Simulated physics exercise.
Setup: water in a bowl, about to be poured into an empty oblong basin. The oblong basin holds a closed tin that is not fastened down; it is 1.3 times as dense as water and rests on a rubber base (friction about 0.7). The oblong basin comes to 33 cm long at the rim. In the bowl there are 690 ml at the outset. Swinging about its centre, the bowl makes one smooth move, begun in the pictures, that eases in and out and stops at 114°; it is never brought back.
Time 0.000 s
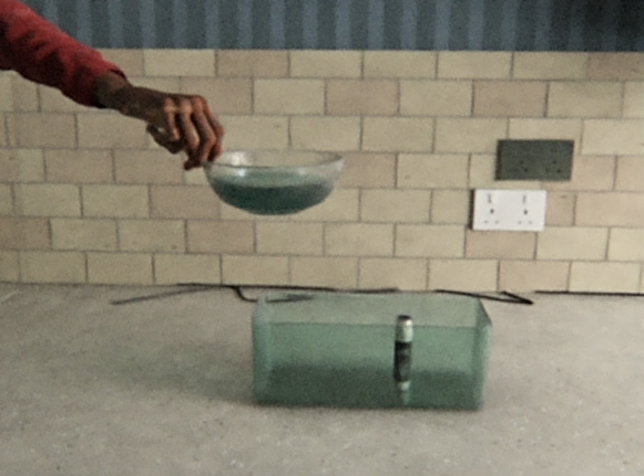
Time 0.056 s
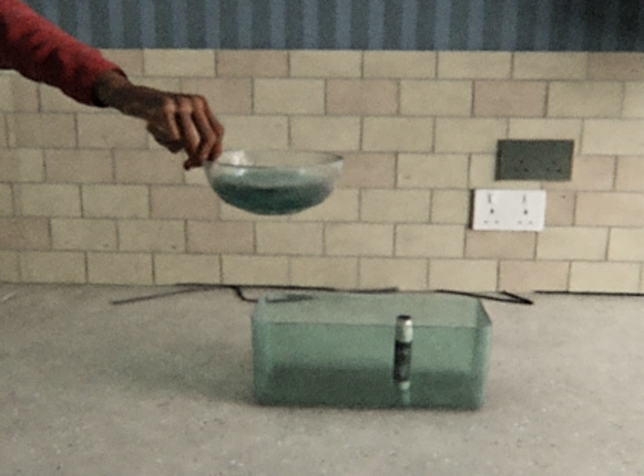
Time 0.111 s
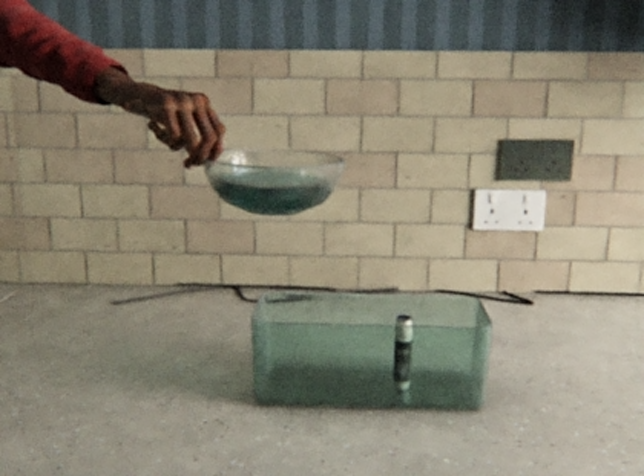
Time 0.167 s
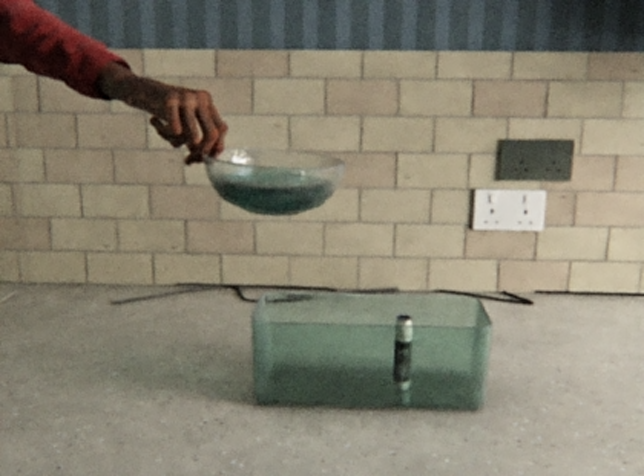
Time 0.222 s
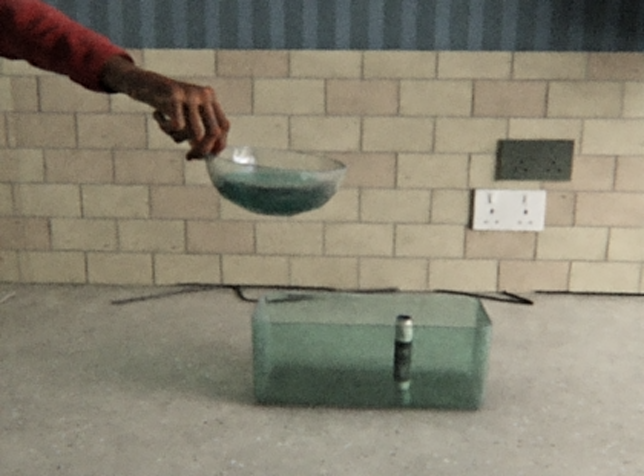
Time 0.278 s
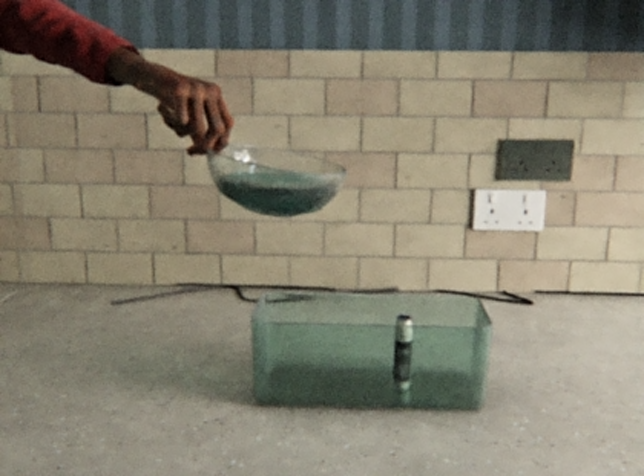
On a grey worktop against a tiled wall, a hand in a red sleeve holds a clear bowl of greenish water above an oblong basin with a small upright tin in it. The bowl starts level, then the hand slowly tilts it slightly, its right side dipping.
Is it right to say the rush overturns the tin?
Most probably it will stay balanced.
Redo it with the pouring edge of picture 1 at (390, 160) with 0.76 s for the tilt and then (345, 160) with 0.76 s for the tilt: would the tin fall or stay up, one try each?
Try 1: Still standing; try 2: Tipped over.
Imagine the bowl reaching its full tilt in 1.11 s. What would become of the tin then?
Result: Tin still standing.
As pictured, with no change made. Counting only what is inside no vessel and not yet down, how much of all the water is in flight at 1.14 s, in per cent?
I'd put it at about 4 per cent of the liquid.
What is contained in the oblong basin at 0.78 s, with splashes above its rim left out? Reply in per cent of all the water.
About 18%.
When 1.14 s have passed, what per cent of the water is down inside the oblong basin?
Some 96 percent of the total.
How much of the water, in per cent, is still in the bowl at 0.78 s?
Fraction remaining: Approx. 44 per cent.
By 0.78 s the tilt is 64° and 43 per cent is still to pour; the tin stands where it began.
By 1.14 s the tilt is 102° and 0 per cent is still to pour; the tin stands where it began.
By 1.52 s the tilt is 114° and 0 per cent is still to pour; the tin stands where it began.
By 1.94 s the tilt is 114° and 0 per cent is still to pour; the tin stands where it began.
At rest the tin stands where it began.
